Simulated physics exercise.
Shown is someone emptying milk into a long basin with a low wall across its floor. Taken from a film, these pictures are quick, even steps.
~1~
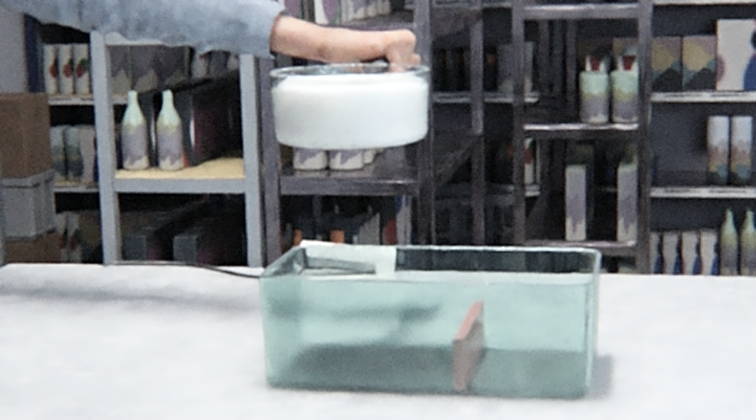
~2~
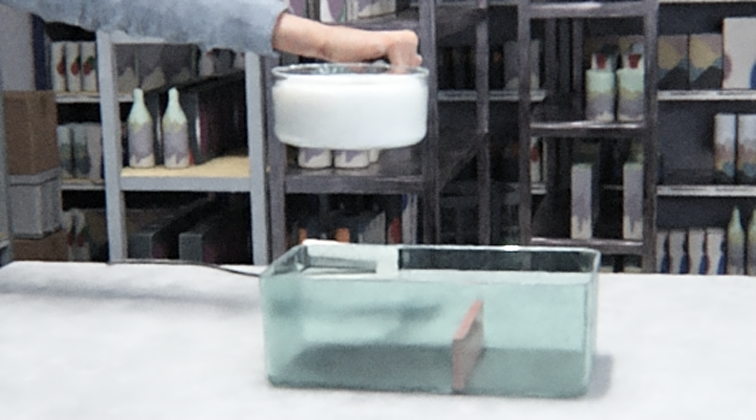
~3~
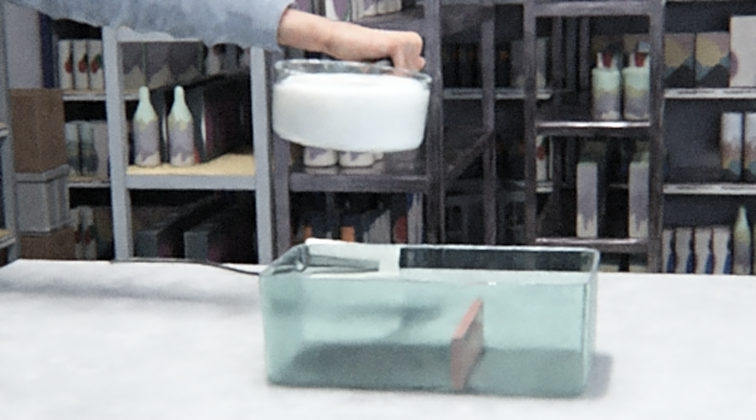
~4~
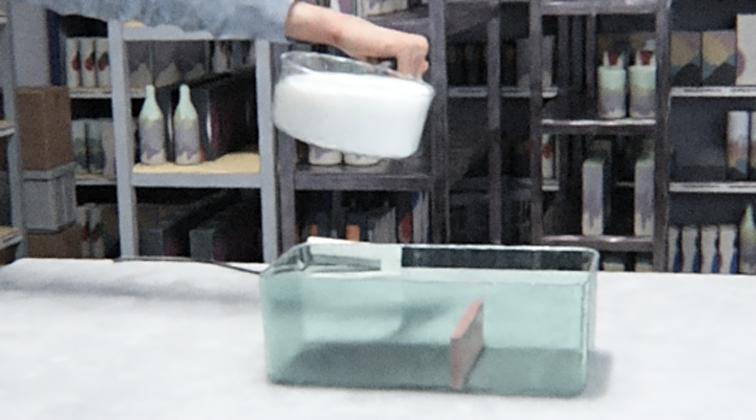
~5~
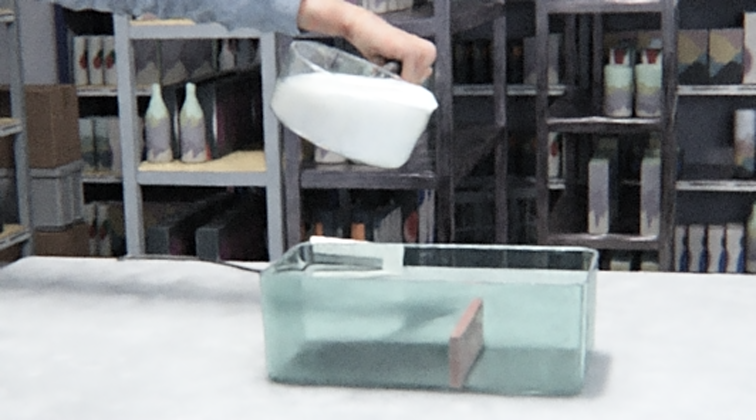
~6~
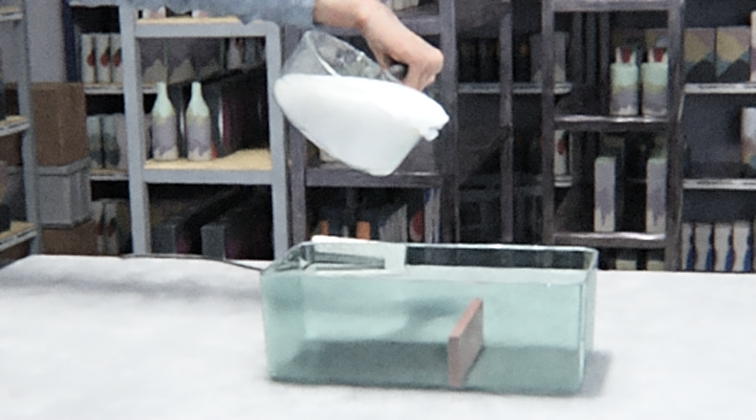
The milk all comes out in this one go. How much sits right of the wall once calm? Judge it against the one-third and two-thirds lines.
I expect what gathers right of the wall to fall within one third to two thirds.
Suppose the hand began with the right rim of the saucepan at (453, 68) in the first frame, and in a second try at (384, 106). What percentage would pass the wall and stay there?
Estimate, in order: 55 and 10 per cent.
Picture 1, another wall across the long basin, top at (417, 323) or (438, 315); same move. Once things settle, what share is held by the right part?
My guess is some 75 percent the first time and some 65 percent the second.
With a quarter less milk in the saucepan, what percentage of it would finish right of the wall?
Something like 35 per cent, give or take.
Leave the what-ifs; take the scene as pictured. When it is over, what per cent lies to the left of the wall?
Around 50 percent.
A moment on, the saucepan is tipped right over and 10 per cent is still to pour, 5 is left of the wall and 39 right of it.
Next, the saucepan is tipped right over and 1 per cent is still to pour, 42 is left of the wall and 37 right of it.
Then the saucepan is tipped right over and 0 per cent is still to pour, 50 is left of the wall and 42 right of it.
Later the saucepan is tipped right over and 0 per cent is still to pour, 52 is left of the wall and 43 right of it.
Finally, 52 per cent lies left of the wall, 43 right of it and 5 outside.
